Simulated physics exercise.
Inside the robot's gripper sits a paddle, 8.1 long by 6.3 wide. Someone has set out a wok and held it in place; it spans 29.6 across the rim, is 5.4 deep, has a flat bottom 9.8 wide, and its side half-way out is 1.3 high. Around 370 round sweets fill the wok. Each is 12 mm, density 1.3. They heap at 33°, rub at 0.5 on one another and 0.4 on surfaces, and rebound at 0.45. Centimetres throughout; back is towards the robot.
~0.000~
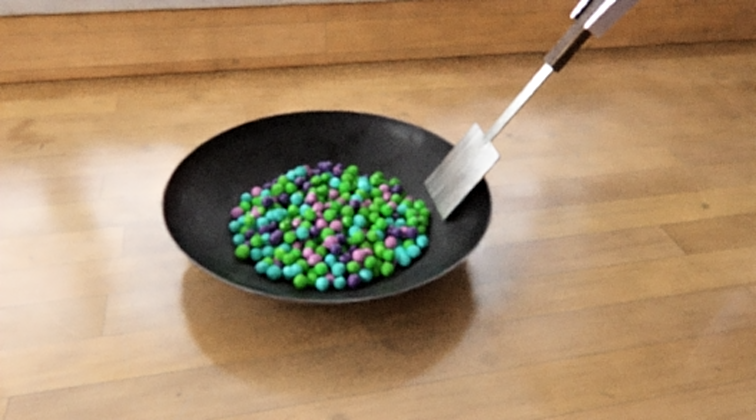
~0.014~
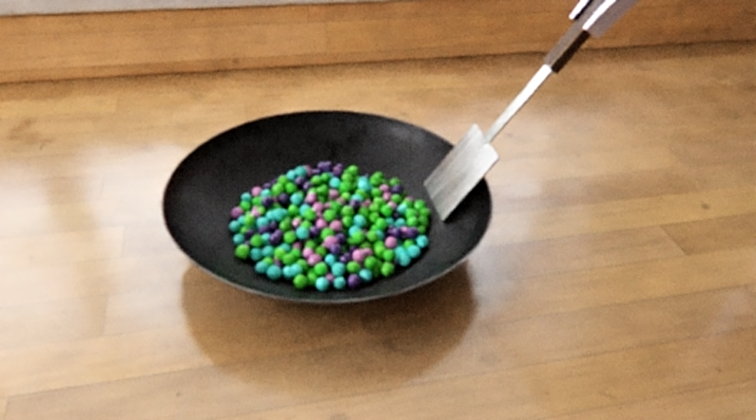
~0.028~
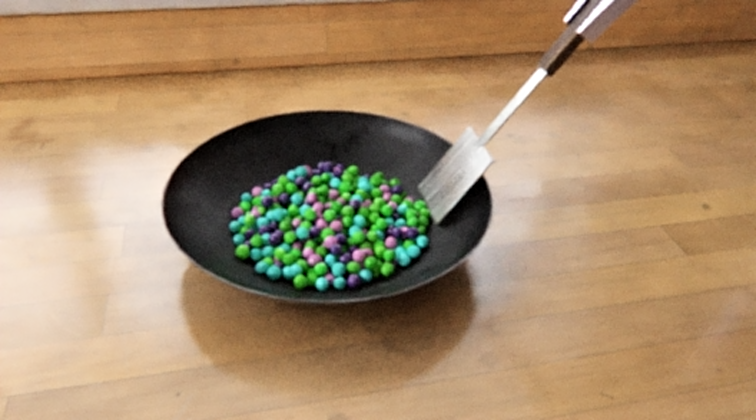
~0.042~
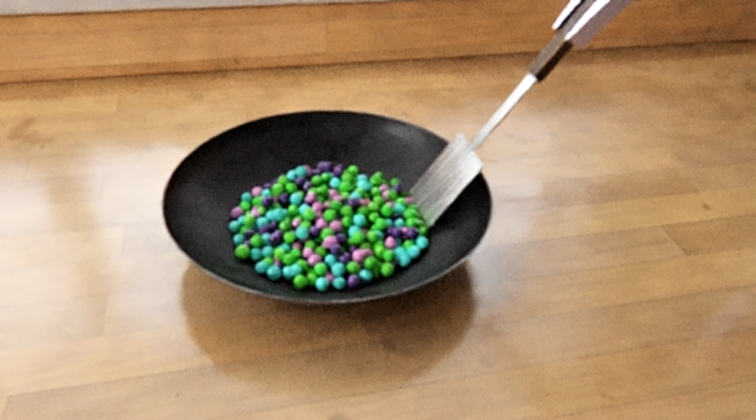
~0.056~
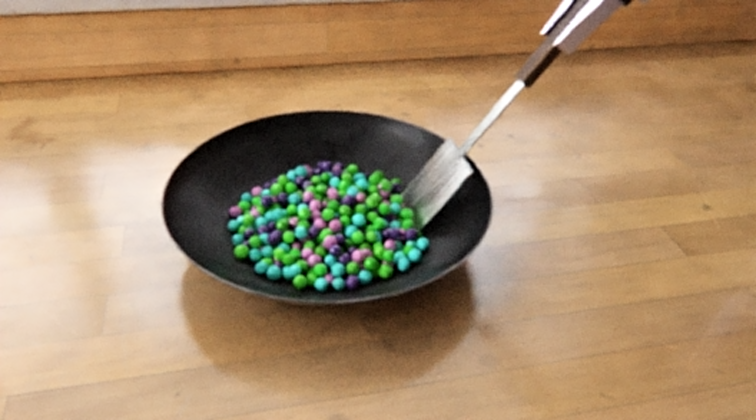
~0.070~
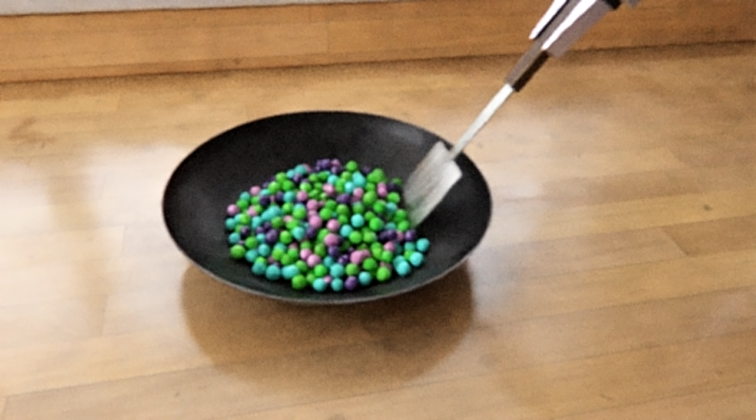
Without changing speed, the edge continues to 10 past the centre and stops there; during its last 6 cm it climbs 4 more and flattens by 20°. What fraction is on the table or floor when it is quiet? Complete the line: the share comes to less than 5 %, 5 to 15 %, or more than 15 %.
The share comes to 5 to 15 %.
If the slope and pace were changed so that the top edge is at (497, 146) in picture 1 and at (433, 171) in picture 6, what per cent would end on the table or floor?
Around 20 per cent finishes on the table or floor.
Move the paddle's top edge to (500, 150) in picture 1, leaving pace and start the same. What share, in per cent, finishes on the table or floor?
About 10%.
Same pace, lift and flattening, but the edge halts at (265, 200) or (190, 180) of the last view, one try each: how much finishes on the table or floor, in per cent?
Close to 0 and close to 20 per cent, respectively.
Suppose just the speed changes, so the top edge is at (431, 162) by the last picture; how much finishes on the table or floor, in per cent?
Roughly 15 per cent.
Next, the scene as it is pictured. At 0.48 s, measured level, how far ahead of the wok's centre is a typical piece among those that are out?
Around 22 centimetres ahead.
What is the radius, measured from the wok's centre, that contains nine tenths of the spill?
It comes to about 45 cm.
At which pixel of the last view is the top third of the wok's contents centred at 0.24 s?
Roughly pixel (246, 205).
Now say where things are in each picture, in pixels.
Paddle top edge at (488, 139), sloping 55°; upper third of the load around (331, 211), from x 235 to 425, top at y 165; 373 in the wok, in the first picture.
Paddle top edge at (487, 140), sloping 55°; upper third of the load around (331, 211), from x 235 to 425, top at y 165, in the second picture.
Paddle top edge at (481, 143), sloping 55°; upper third of the load around (331, 211), from x 235 to 425, top at y 165, in the third picture.
Paddle top edge at (471, 149), sloping 55°; upper third of the load around (331, 210), from x 235 to 425, top at y 165, in the fourth picture.
Paddle top edge at (461, 154), sloping 55°; upper third of the load around (334, 209), from x 235 to 425, top at y 165, in the fifth picture.
Paddle top edge at (450, 158), sloping 55°; upper third of the load around (327, 208), from x 230 to 425, top at y 165; 373 in the wok, in the sixth picture.
By 0.16 s, sloping 55°, highest piece 5 above the table; 373 in the wok.
By 0.24 s, sloping 50°, highest piece 5 above the table; 373 in the wok.
By 0.48 s, sloping 35°, highest piece 7 above the table; 334 in the wok, 39 on the table or floor.
By 1.53 s, sloping 35°, highest piece 5 above the table; 334 in the wok, 39 on the table or floor.
Final count, 334 in the wok, 39 on the table or floor. That is 10 % on the table or floor.
